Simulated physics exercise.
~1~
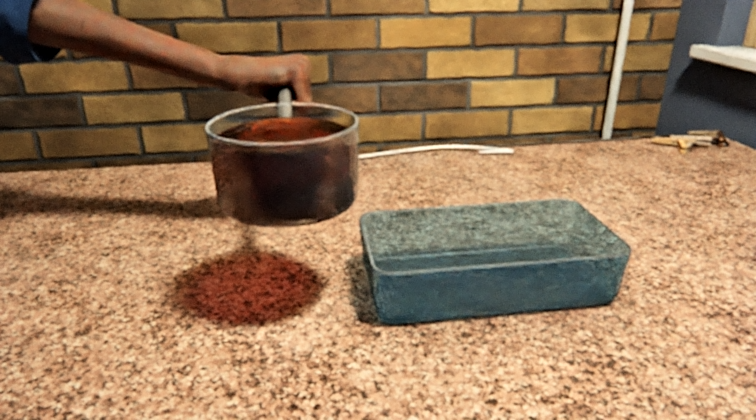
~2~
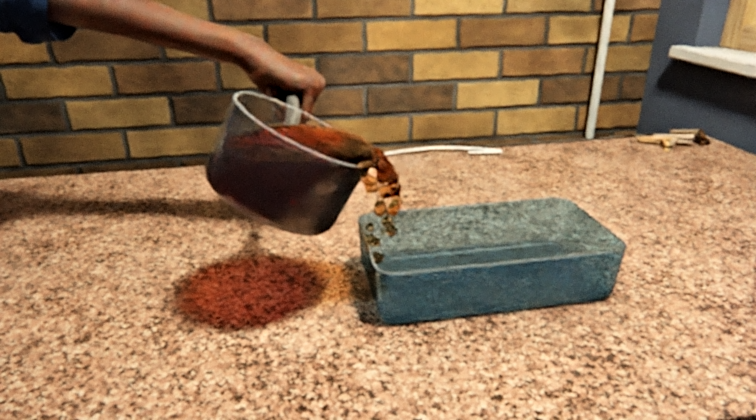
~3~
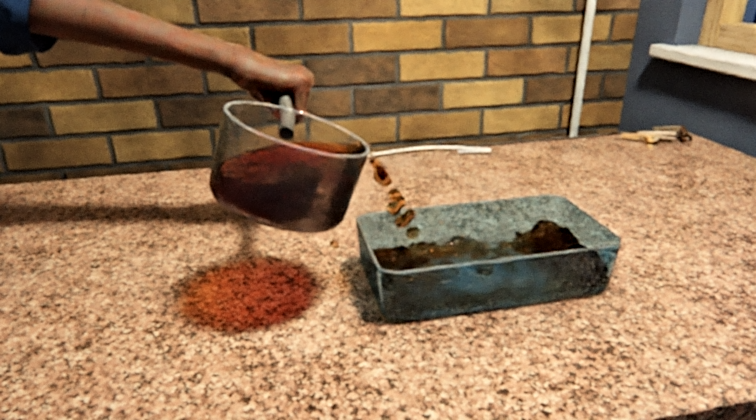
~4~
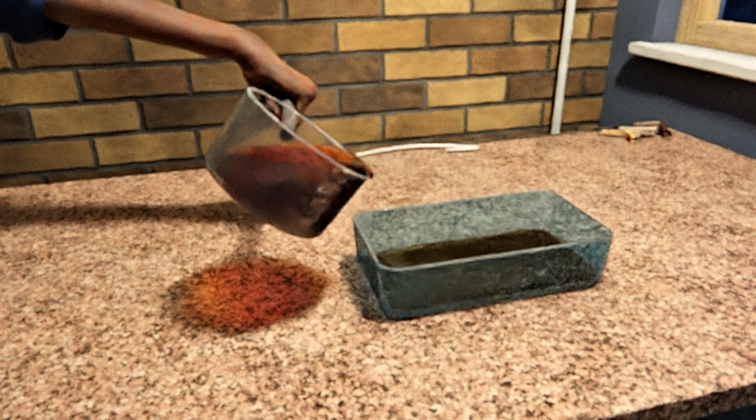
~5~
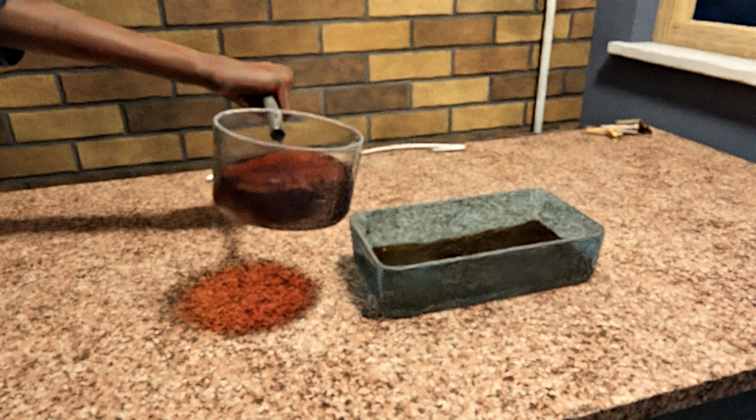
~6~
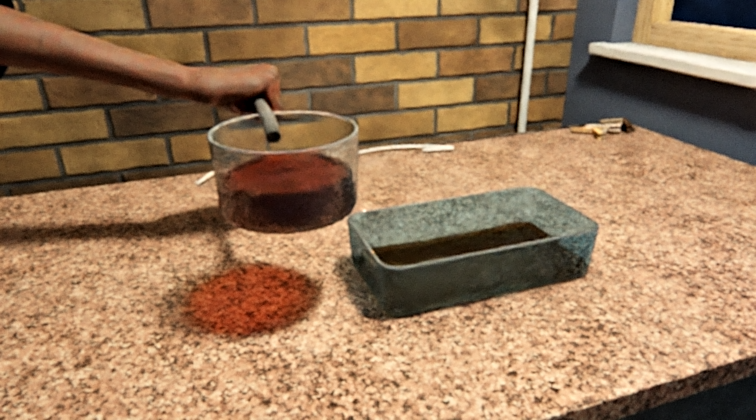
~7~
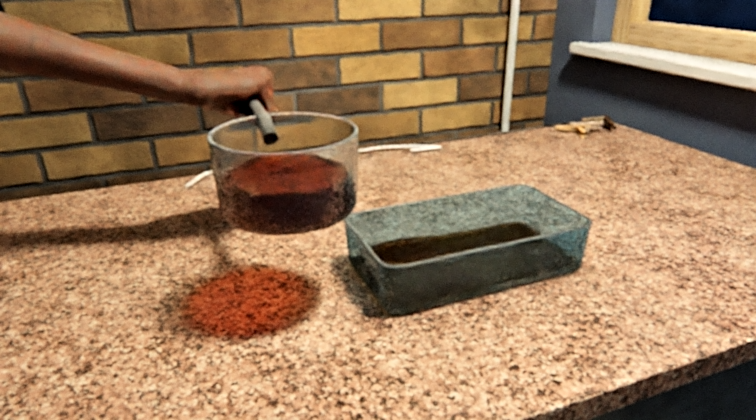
The footage shows a hand tilting a small pot of reddish-brown tea toward a bluish oven dish on a speckled counter, easing back and tipping again, then levelling it, leaving dark liquid in the dish and tea still in the pot, beside a reddish patch.
